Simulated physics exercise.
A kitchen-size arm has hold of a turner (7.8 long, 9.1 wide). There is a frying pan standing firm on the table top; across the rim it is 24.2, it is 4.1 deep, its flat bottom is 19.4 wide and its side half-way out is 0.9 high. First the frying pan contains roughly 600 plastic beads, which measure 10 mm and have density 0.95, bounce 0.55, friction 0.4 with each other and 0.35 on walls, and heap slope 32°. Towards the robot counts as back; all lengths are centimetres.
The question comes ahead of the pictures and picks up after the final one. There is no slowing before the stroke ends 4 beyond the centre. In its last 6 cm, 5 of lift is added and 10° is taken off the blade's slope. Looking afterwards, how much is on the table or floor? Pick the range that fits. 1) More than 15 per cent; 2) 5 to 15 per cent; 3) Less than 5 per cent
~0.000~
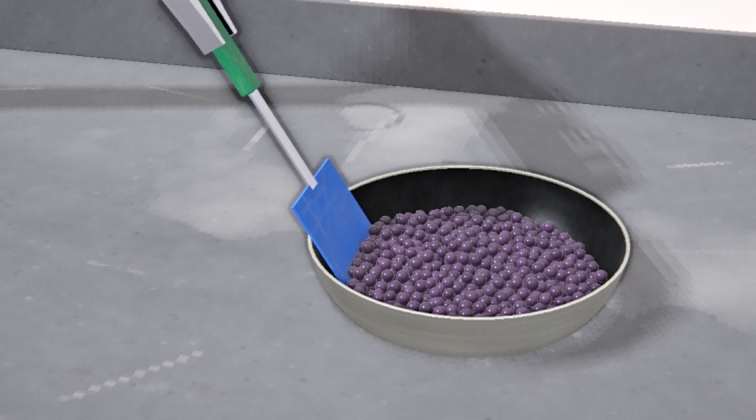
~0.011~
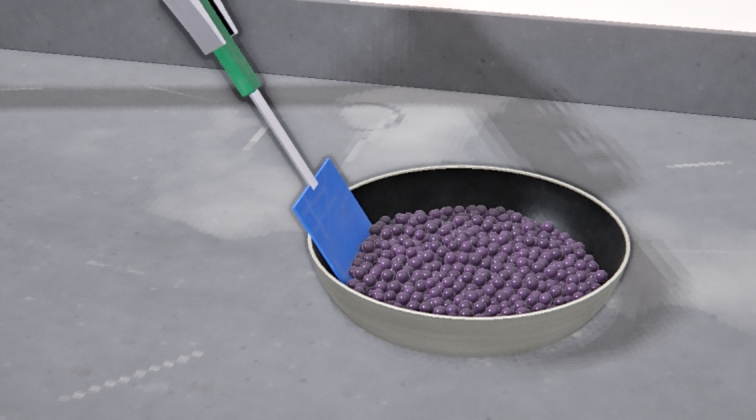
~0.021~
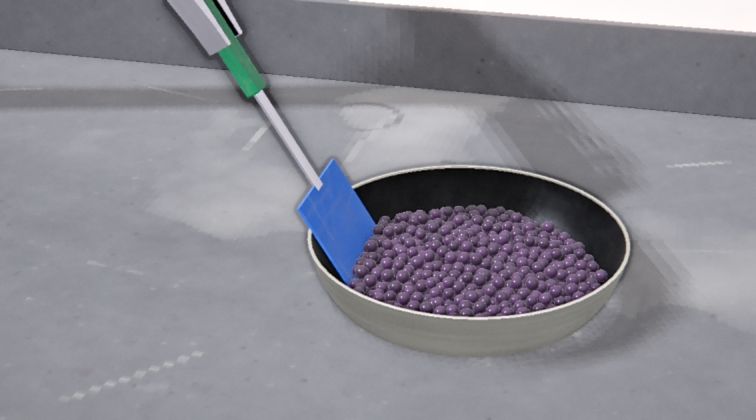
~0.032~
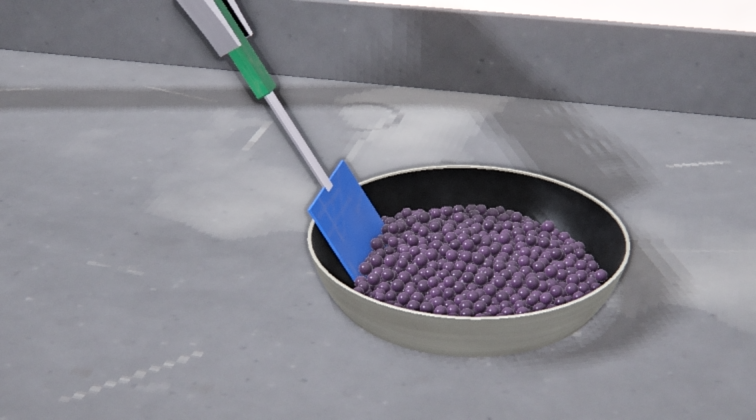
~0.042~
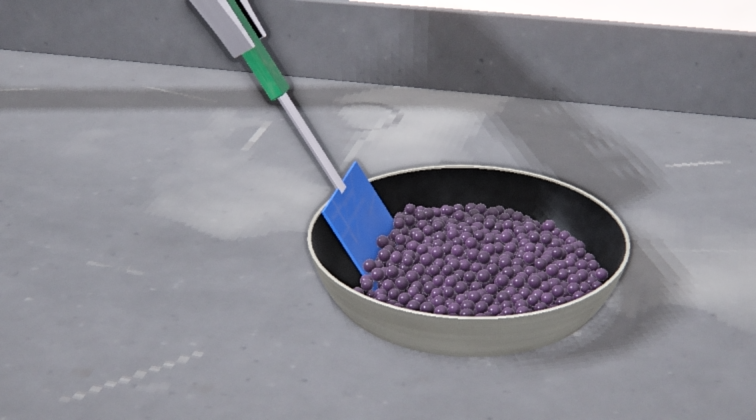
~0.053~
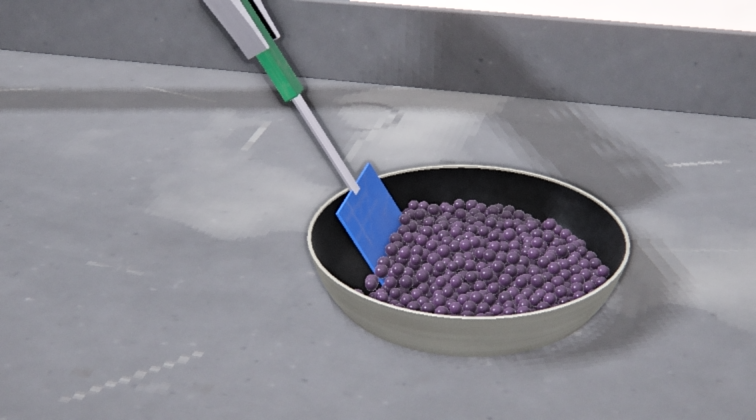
The answer is 2.
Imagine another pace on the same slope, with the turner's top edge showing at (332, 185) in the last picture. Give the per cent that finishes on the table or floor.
Some 0 per cent.
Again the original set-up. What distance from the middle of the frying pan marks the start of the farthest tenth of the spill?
It comes out at close to 90 centimetres.
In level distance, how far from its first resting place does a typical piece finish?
Level distance of roughly 3 cm.
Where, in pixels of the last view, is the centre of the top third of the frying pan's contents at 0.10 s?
Roughly pixel (490, 255).
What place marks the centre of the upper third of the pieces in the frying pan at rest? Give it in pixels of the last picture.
It is centred around (556, 268).
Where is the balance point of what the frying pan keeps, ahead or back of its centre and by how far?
4.0 cm ahead.
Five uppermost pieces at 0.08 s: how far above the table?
Around 5 cm above the table.
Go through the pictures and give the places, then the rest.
Turner top edge at (311, 182), sloping 58°; upper third of the load around (462, 259), from x 340 to 600, top at y 210; 597 in the frying pan, in the first picture.
Turner top edge at (311, 182), sloping 58°; upper third of the load around (459, 259), from x 340 to 600, top at y 210, in the second picture.
Turner top edge at (316, 183), sloping 58°; upper third of the load around (458, 258), from x 340 to 600, top at y 210, in the third picture.
Turner top edge at (326, 184), sloping 58°; upper third of the load around (451, 255), from x 345 to 600, top at y 210, in the fourth picture.
Turner top edge at (340, 186), sloping 58°; upper third of the load around (452, 255), from x 345 to 600, top at y 210, in the fifth picture.
Turner top edge at (353, 187), sloping 58°; upper third of the load around (454, 254), from x 345 to 605, top at y 205; 597 in the frying pan, in the sixth picture.
By 0.08 s, sloping 57°, highest piece 5 above the table; 597 in the frying pan.
By 0.10 s, sloping 54°, highest piece 6 above the table; 597 in the frying pan.
By 0.32 s, sloping 48°, highest piece 5 above the table; 545 in the frying pan, 51 on the table or floor, 1 on the blade or in flight.
By 1.37 s, sloping 48°, highest piece 4 above the table; 545 in the frying pan, 52 on the table or floor.
Final count, 545 in the frying pan, 52 on the table or floor. That is 9 % on the table or floor.
